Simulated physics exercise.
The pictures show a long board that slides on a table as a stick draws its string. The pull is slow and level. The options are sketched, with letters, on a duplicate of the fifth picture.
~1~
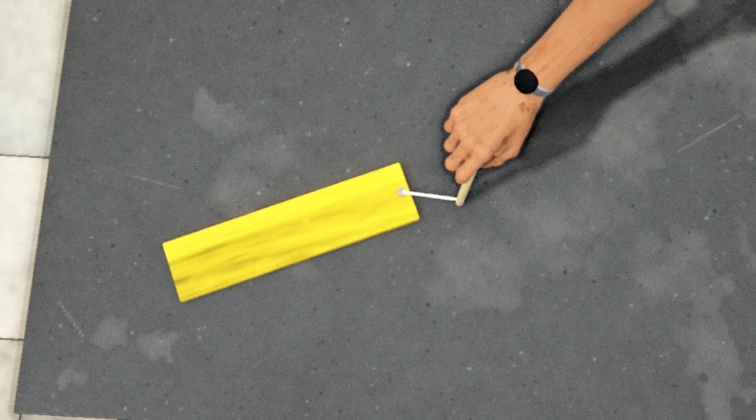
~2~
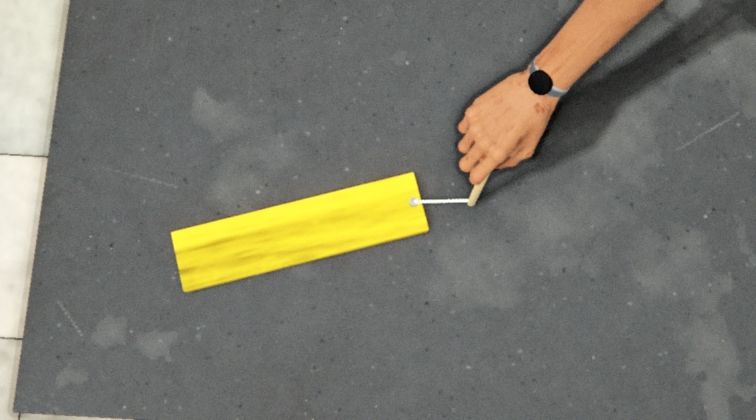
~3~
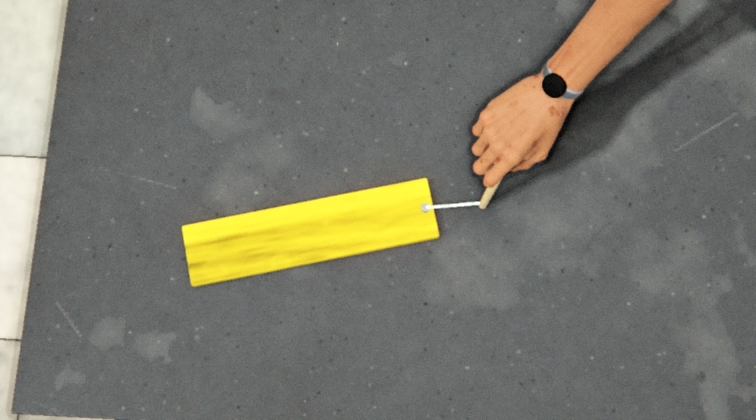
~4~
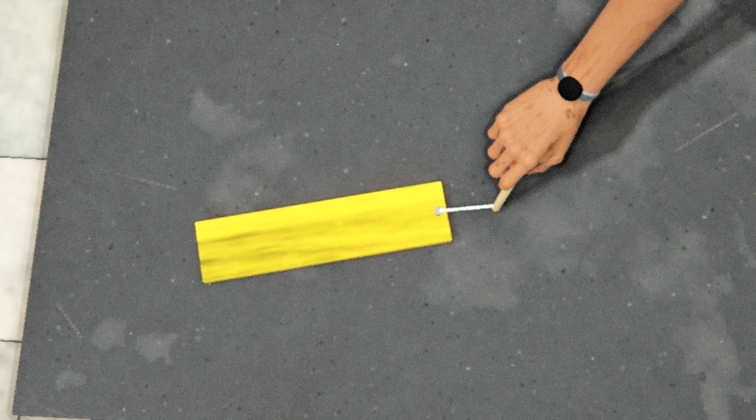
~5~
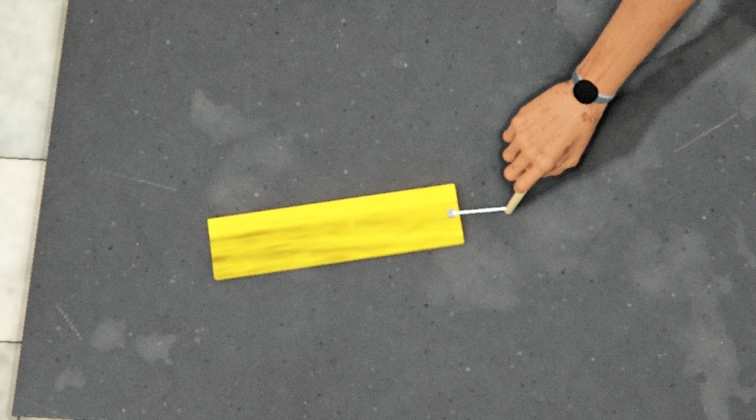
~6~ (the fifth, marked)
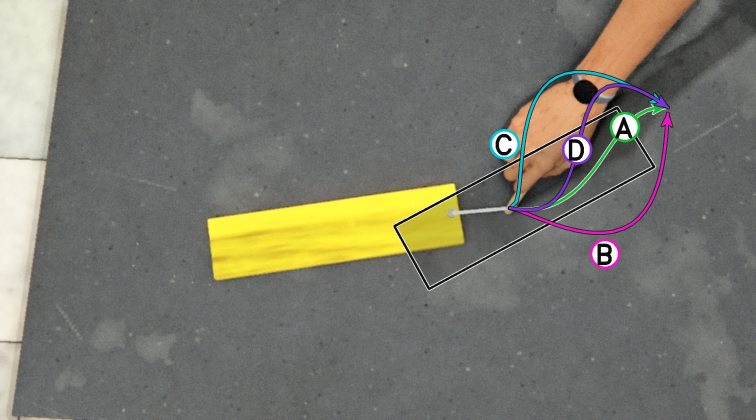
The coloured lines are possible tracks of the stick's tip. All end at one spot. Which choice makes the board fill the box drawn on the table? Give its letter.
B is the one.
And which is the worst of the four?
C.
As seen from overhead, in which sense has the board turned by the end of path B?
It turns anticlockwise.
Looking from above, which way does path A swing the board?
It turns anticlockwise.
On the marked copy, A from (510, 208) via (593, 172) to (665, 107); B from (510, 208) via (632, 224) to (668, 114); C from (510, 208) via (543, 88) to (663, 104); D from (510, 208) via (581, 132) to (668, 108); the outline at (525, 196).
Taking B. A third of the way, foot of the stick (598, 233), middle of the board (421, 231).
Two thirds of the way, foot of the stick (658, 181), middle of the board (491, 222).
When it is over, foot of the stick (667, 108), middle of the board (527, 196); it lies in the outline.
As for the rest, A leaves its middle at (513, 174); C leaves its middle at (502, 144); D leaves its middle at (508, 161).
